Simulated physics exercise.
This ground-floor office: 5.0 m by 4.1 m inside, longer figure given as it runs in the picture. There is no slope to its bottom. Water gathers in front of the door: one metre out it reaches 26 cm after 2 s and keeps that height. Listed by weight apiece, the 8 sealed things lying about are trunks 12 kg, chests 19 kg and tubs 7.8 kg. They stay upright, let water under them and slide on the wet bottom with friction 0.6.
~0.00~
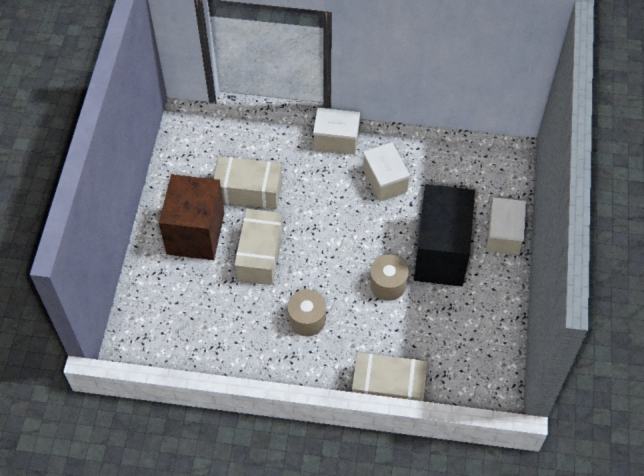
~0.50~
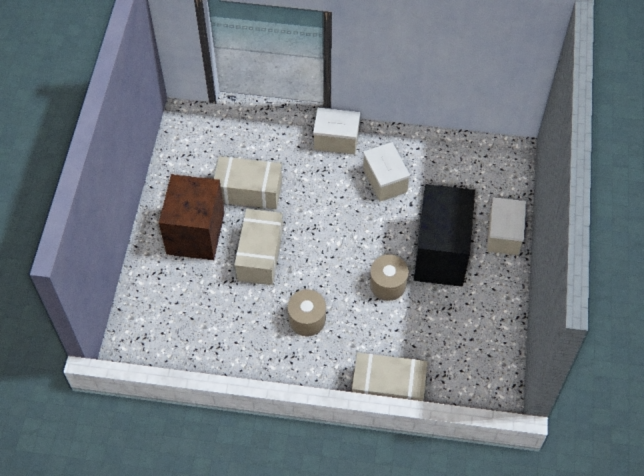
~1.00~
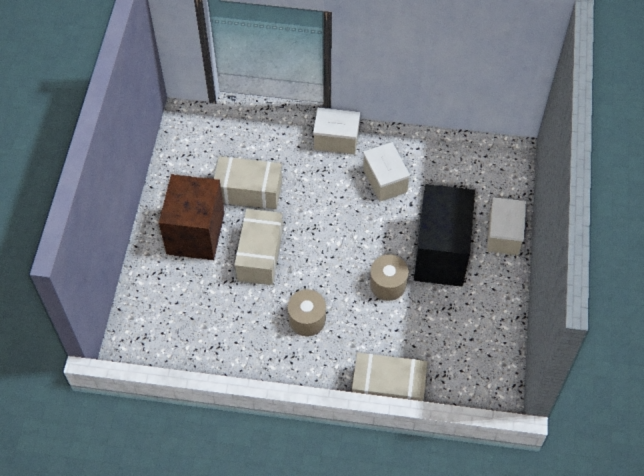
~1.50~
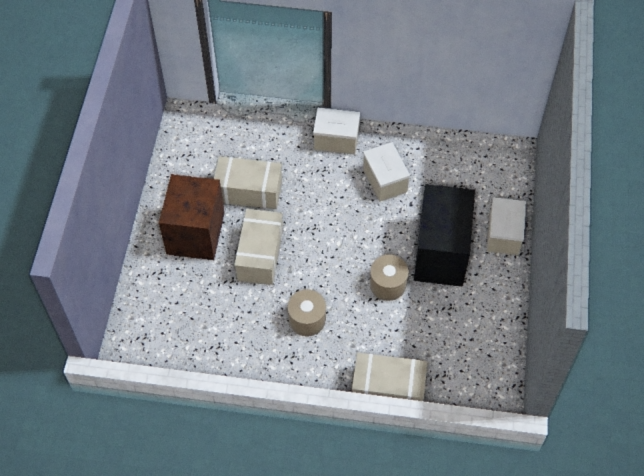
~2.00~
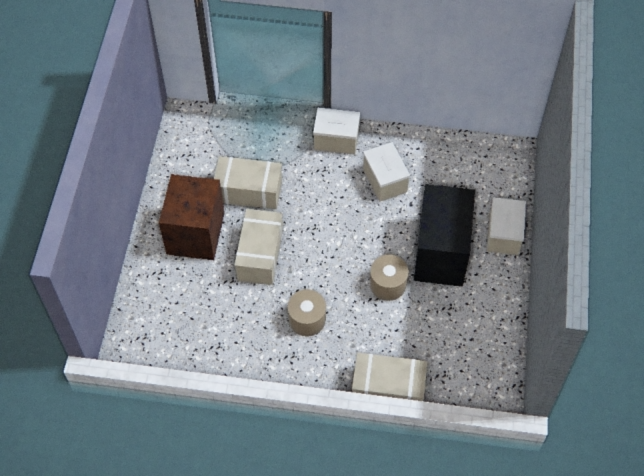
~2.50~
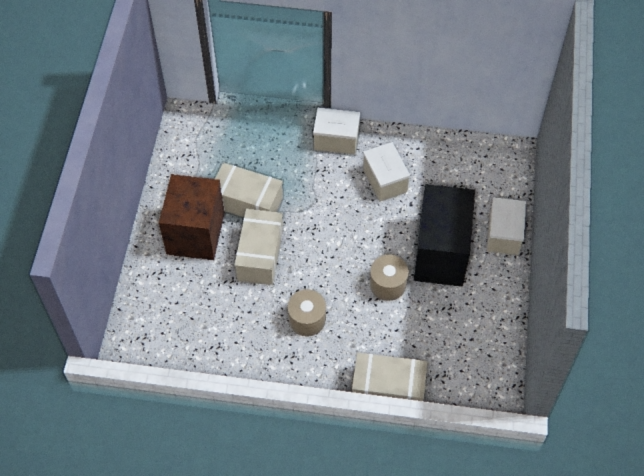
Water rose outside a small room with pale boxes and round tubs on its speckled floor, then spread in through the doorway at the back and nudged the nearest cream box slightly askew.
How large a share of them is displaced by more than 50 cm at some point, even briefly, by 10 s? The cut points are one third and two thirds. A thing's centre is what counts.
It is a large fraction, two thirds or more.
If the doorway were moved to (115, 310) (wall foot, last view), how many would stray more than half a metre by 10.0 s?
Count: 6.
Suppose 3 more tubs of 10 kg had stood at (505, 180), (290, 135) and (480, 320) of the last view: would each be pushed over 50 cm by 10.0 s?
Result by item, in order: Inside the cutoff, beyond the cutoff, beyond the cutoff.
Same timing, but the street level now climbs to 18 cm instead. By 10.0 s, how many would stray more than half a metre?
With that change, 4 of them.
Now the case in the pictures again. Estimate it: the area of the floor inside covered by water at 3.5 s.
I'd put it close to 7.5 m2.
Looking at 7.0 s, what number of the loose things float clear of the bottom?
Total: 4.
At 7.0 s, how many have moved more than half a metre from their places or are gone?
By then the count is 4.
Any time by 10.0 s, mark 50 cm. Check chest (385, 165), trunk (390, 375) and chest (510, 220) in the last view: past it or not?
In that order: Short of it, over, more.
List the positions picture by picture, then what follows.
A trunk at (247, 174) rests on the ground; a chest at (337, 122) rests on the ground; 0.0 m2 under water; 0 of 8 have shifted, in the first picture.
A trunk at (247, 174) rests on the ground; a chest at (337, 122) rests on the ground; water covers 0.0 m2; 0 of 8 have shifted, in the second picture.
A trunk at (247, 174) rests on the ground; a chest at (337, 122), on the bottom; water covers 0.0 m2; 0 of 8 have shifted, in the third picture.
A trunk at (247, 174), on the bottom; a chest at (337, 122), on the bottom; water covers 0.1 m2; 0 of 8 have shifted, in the fourth picture.
A trunk at (247, 174) rests on the ground; a chest at (337, 122) rests on the ground; 1.1 m2 under water; 0 of 8 have shifted, in the fifth picture.
A trunk at (246, 186) rests on the ground, 18 cm from its start; a chest at (337, 122), on the bottom; water covers 2.2 m2; 1 of 8 have shifted, in the sixth picture.
After 3.5 s 0 of 8 are over 50 cm from their spots; 1 afloat.
After 4.5 s 3 of 8 are over 50 cm from their spots; 2 afloat.
After 7.0 s 4 of 8 are over 50 cm from their spots; 4 afloat.
After 10.0 s 6 of 8 are over 50 cm from their spots, and 6 have been at some point; 5 afloat.
